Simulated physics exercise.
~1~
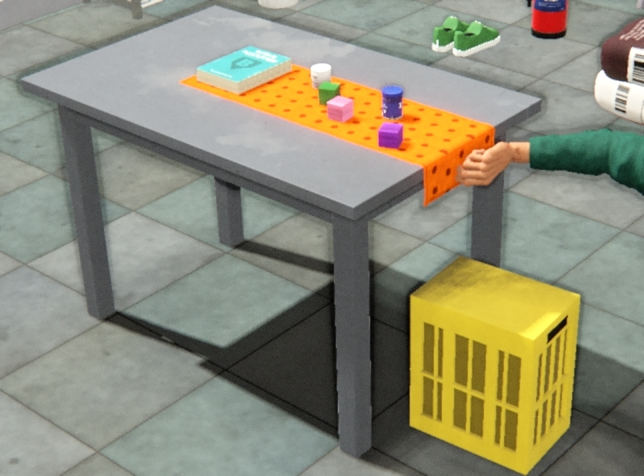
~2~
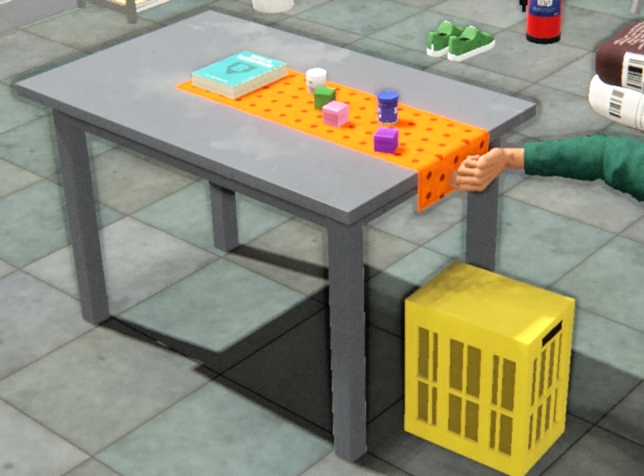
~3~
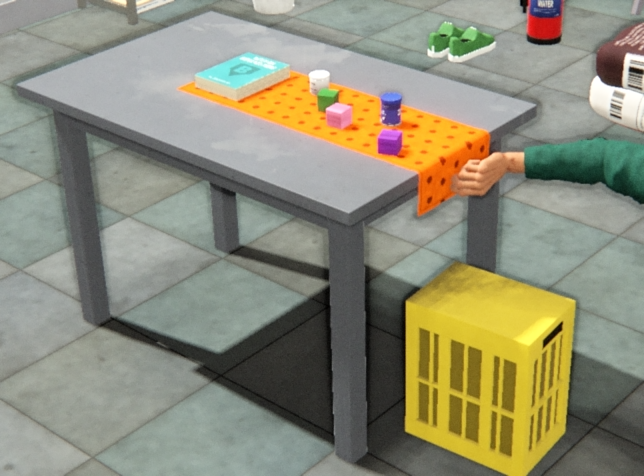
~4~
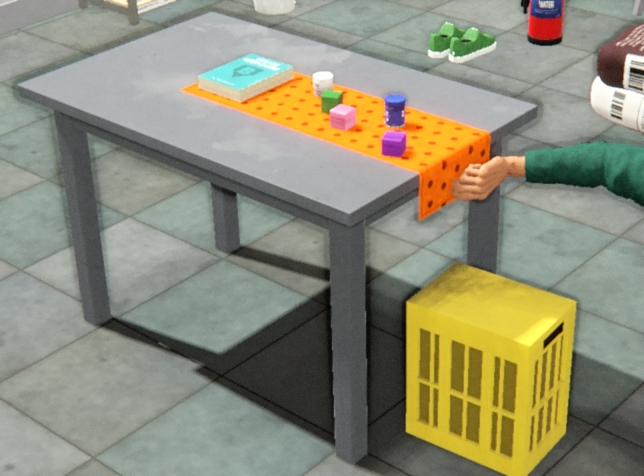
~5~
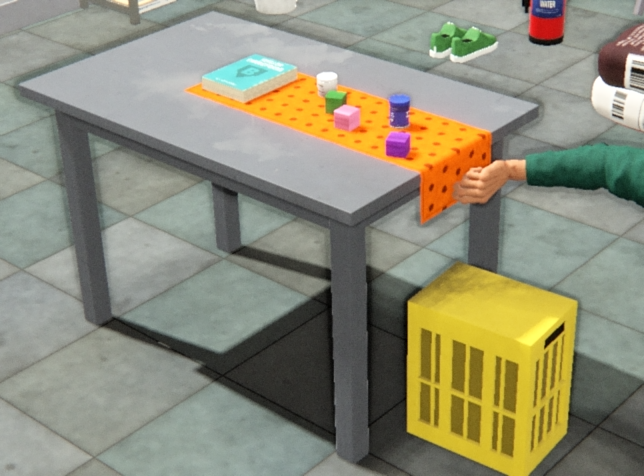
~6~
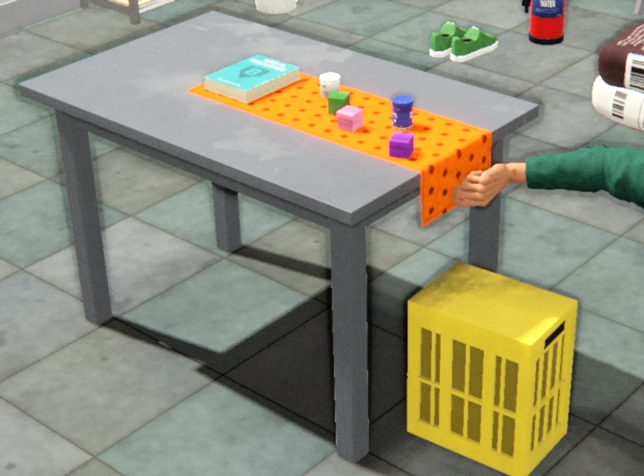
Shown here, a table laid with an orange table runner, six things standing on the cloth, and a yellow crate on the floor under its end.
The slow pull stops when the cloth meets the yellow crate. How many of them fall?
The number that drops will be two.
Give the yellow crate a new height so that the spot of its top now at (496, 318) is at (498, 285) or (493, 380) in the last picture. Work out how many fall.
For the first height 1, for the second 4.
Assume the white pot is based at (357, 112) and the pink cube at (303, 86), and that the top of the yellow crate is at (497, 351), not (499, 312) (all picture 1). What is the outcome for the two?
The white pot is lost, the pink cube stays put.
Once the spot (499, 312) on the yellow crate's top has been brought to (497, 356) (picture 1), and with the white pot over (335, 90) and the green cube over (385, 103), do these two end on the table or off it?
The white pot stays aboard, and the green cube does not stay aboard.
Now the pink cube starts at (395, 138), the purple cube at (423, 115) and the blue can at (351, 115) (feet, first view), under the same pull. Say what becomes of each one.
Note: Pink cube lost; purple cube lost; blue can kept on top.
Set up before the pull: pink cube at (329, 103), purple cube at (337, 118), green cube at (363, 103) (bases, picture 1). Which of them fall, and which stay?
The pink cube would stay in place, the purple cube would stay in place, the green cube would stay in place.
Soon after, hem near (457, 262); purple cube gone.
After that, hem on the crate; purple cube and blue can gone.
In the end, hem on the crate; purple cube and blue can gone. It carries off two.
